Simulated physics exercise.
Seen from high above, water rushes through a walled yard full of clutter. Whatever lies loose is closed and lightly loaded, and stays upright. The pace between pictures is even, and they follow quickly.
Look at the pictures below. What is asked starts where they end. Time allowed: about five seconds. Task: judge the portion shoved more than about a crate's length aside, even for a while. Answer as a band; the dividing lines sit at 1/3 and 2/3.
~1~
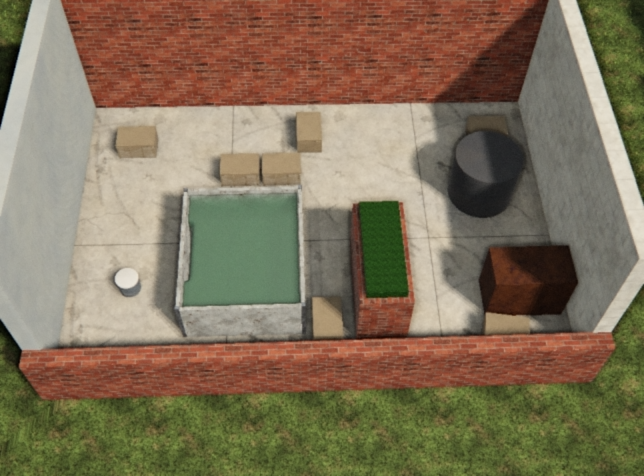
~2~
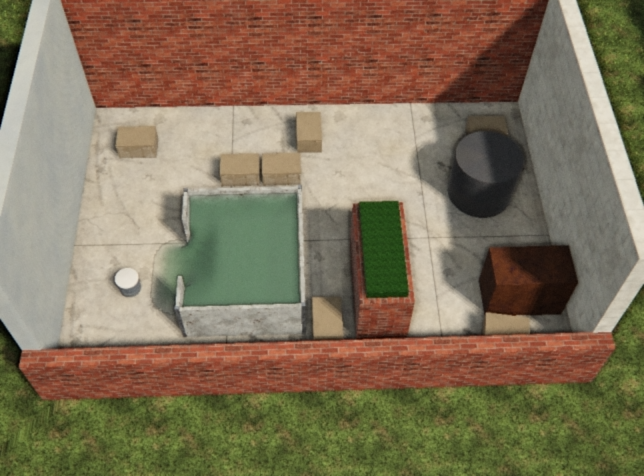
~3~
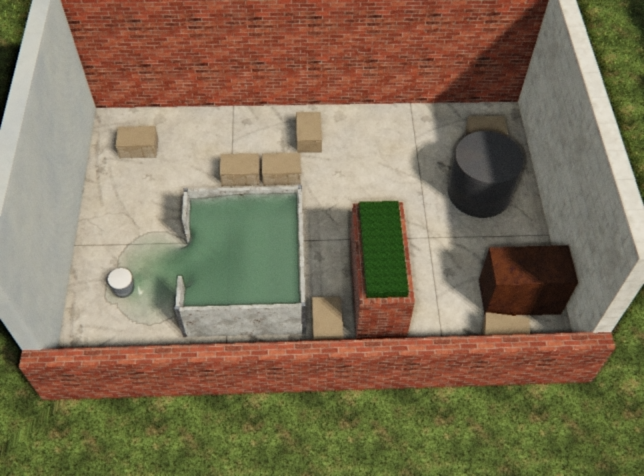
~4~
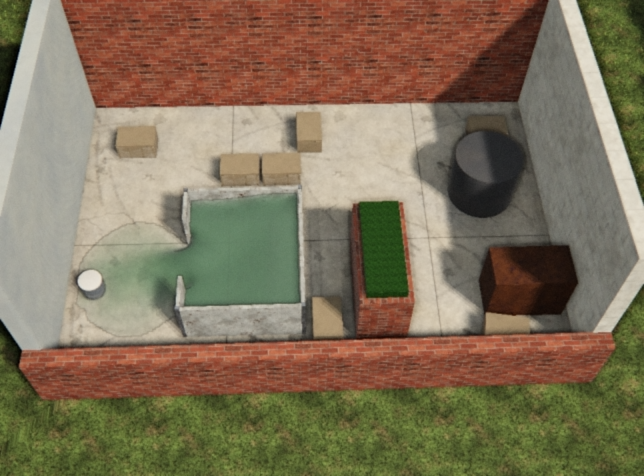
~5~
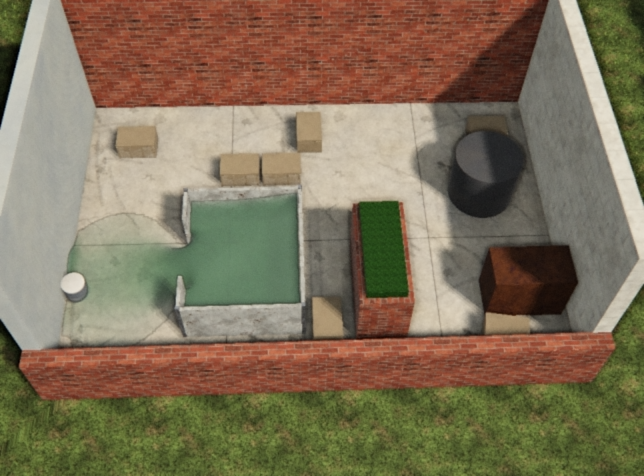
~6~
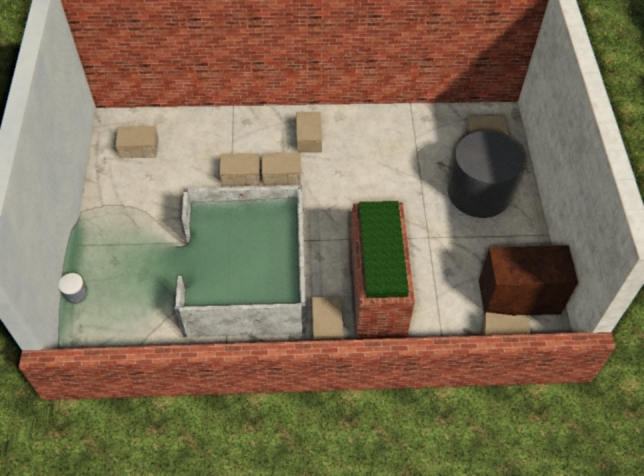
1/3 to 2/3.
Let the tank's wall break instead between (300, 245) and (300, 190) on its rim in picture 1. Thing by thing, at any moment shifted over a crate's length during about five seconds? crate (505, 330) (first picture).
Lab note - outcome: Distance reached.
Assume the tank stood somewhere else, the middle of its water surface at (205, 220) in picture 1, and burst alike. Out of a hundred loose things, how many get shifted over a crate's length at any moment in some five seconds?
Roughly 40 per cent.
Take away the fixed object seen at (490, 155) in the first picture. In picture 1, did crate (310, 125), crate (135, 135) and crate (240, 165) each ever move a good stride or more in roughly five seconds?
Went the distance, went the distance and fell short.
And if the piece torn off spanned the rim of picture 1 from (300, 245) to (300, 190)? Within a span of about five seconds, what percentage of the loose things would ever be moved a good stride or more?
I'd put it at about 20 percent.
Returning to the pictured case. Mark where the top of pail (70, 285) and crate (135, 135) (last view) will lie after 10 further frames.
Close to (118, 338), and close to (163, 113).
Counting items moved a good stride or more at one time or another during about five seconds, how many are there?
I count 4.
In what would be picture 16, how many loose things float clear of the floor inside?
In total, 1.
A moment on, 1 of 8 are well off their spots; 1 afloat.
Next, 2 of 8 are well off their spots; 1 afloat.
Later, 2 of 8 are well off their spots; 2 afloat.
In the end, 4 of 8 are well off their spots, and 4 have been at some point; 2 afloat.
